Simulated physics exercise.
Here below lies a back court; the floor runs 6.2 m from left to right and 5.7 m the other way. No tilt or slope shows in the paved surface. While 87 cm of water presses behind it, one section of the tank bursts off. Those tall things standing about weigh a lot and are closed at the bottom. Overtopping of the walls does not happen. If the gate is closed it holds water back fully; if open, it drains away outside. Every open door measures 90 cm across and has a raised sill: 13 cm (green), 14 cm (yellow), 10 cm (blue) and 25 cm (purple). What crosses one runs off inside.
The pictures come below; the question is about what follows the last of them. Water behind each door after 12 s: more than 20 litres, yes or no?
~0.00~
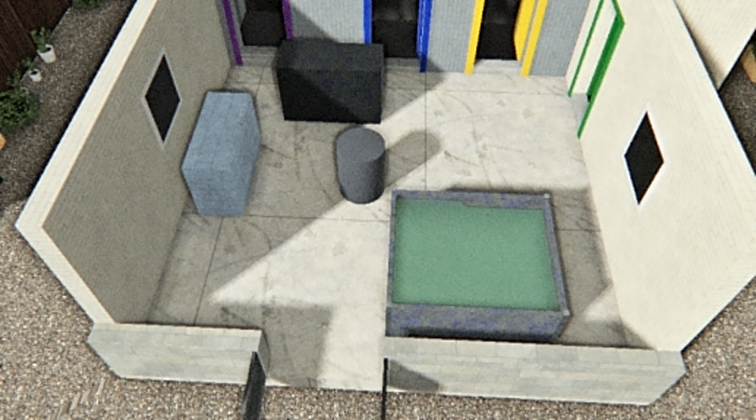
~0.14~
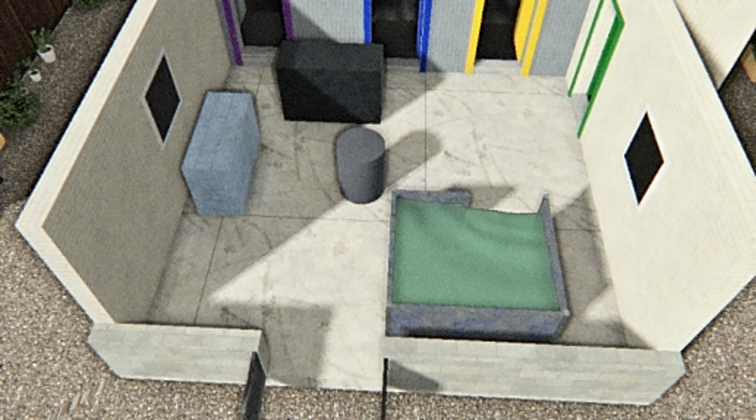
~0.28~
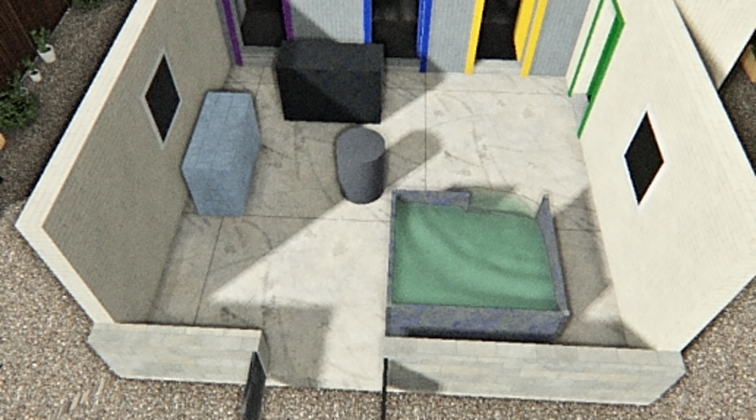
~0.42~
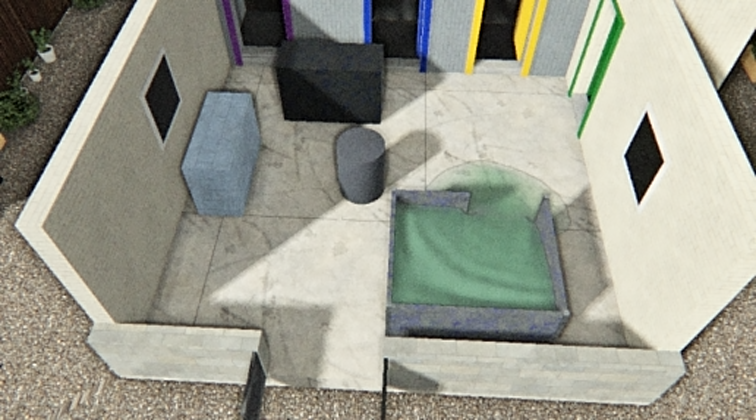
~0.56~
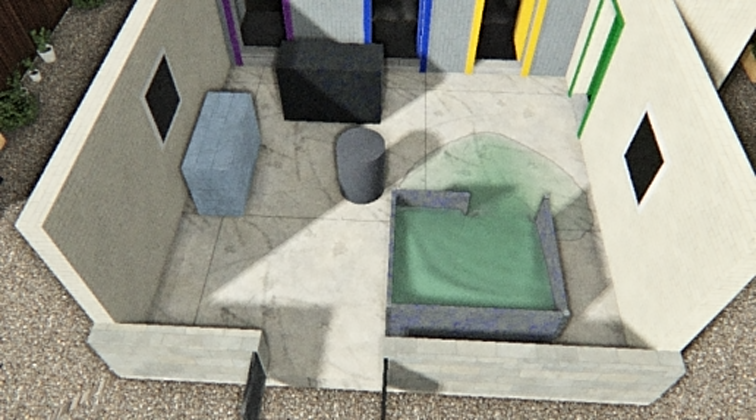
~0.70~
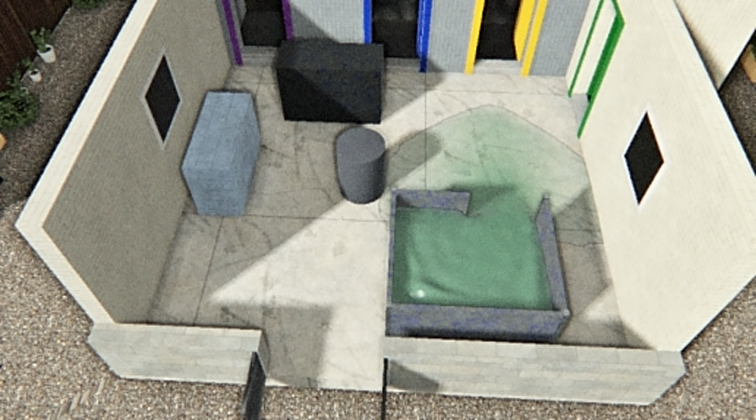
Green door: Yes; yellow door: Yes; blue door: Yes; purple door: No.
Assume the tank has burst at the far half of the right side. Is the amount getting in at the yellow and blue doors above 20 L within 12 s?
At the yellow door the limit is surpassed; at the blue door it is not exceeded.
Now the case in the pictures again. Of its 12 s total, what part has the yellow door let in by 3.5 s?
I'd put it at about 85 per cent by that point.
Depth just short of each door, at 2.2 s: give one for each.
Depth readings (cm): Green = 16; yellow = 36; blue = 24; purple = 0.
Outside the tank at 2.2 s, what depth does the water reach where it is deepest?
Depth: Approx. 48 cm.
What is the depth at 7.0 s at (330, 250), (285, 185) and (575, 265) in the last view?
I'd read it as roughly 1, 4 and 2 cm, in that order.
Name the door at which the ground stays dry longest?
Door: Purple.
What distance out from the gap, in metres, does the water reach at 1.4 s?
Distance: Approx. 4.0 m.
After 1.4 s water covers 40 % of the floor and is deepest (52 cm) near (563, 80); green door 19 cm at the sill, 0 L in, yellow door 22 cm at the sill, 28 L in, blue door 13 cm at the sill, 0 L in, purple door not reached.
After 2.2 s water covers 45 % of the floor and is deepest (48 cm) near (543, 80); green door 16 cm at the sill, 9 L in, yellow door 36 cm at the sill, 117 L in, blue door 24 cm at the sill, 32 L in, purple door not reached.
After 3.5 s water covers 55 % of the floor and is deepest (30 cm) near (384, 100); green door 20 cm at the sill, 41 L in, yellow door 24 cm at the sill, 198 L in, blue door 17 cm at the sill, 95 L in, purple door 3 cm at the sill, 0 L in.
After 7.0 s water covers 85 % of the floor and is deepest (20 cm) near (230, 68); green door 11 cm at the sill, 77 L in, yellow door 12 cm at the sill, 240 L in, blue door 13 cm at the sill, 136 L in, purple door 15 cm at the sill, 0 L in.
After 12.0 s water covers 100 % of the floor and is deepest (12 cm) near (512, 369); green door 10 cm at the sill, 77 L in, yellow door 8 cm at the sill, 240 L in, blue door 7 cm at the sill, 142 L in, purple door 9 cm at the sill, 0 L in.
